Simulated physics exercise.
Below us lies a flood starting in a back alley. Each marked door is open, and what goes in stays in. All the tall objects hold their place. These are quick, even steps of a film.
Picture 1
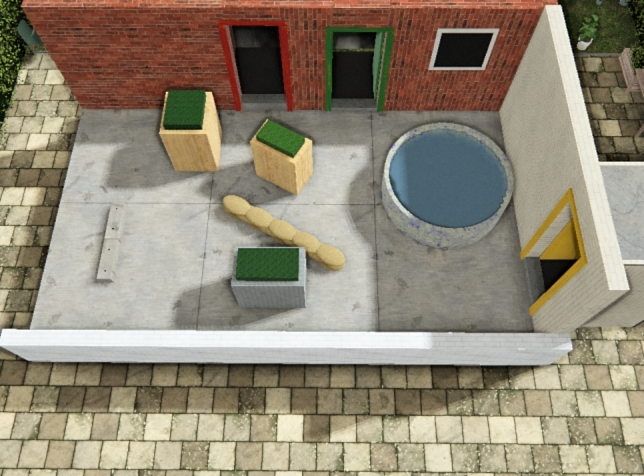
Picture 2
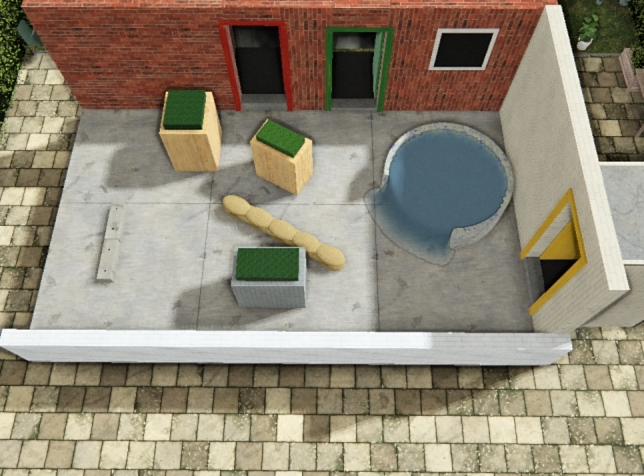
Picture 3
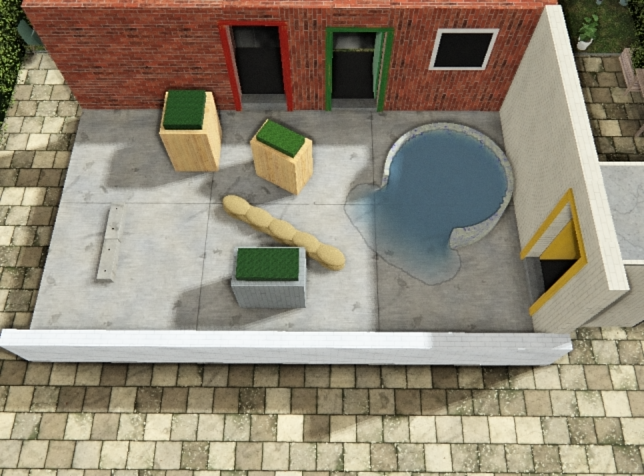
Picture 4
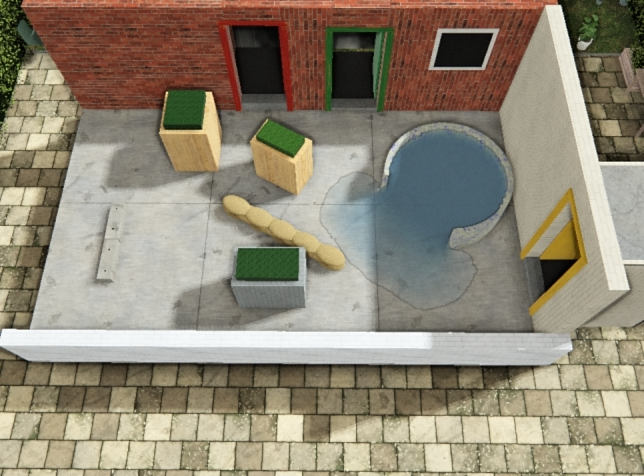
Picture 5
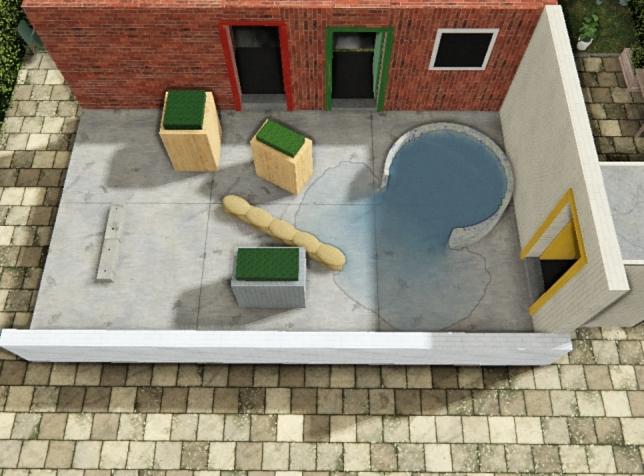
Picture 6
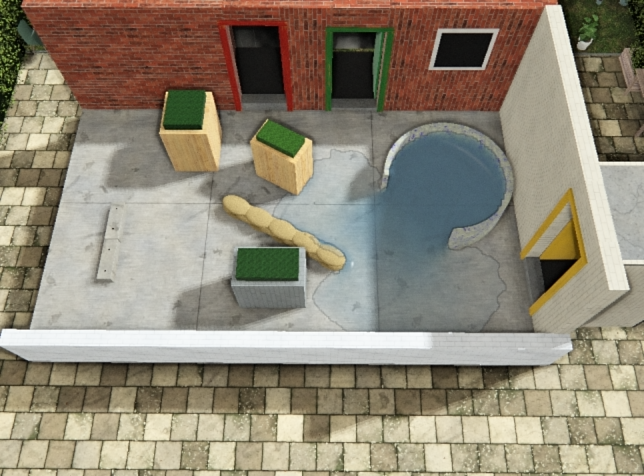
A round stone tank opens at its lower left and water spreads across the walled courtyard.
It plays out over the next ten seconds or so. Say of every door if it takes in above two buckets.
In the end: The yellow door admits no more than that; the red door admits no more than that; the green door admits no more than that.
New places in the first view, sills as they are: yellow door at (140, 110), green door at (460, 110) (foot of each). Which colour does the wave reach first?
It is the red door.
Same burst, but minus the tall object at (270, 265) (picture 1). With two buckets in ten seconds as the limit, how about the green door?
One by one: The green door takes less.
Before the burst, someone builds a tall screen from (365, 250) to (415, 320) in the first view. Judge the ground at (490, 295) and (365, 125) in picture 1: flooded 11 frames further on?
In turn: Wet, no water.
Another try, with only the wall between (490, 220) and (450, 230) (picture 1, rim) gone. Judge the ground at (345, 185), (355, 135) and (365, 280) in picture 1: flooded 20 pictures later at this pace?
One after the other: No water, free of water, covered.
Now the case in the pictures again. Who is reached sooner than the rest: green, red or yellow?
The yellow one.
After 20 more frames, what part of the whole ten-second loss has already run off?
I make it 10 per cent.
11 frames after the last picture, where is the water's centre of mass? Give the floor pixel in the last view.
Roughly at (373, 243).
A moment on, water covers 25 % of the floor; the yellow door not reached, the red door not reached, the green door not reached.
Next, water covers 35 % of the floor; the yellow door wet at the sill, nothing in, the red door not reached, the green door not reached.
Then, water covers 65 % of the floor; the yellow door wet at the sill, nothing in, the red door wet at the sill, nothing in, the green door not reached.
Later, water covers 85 % of the floor; the yellow door wet at the sill, nothing in, the red door wet at the sill, nothing in, the green door wet at the sill, nothing in.
In the end, water covers 85 % of the floor; the yellow door wet at the sill, nothing in, the red door wet at the sill, nothing in, the green door wet at the sill, nothing in.
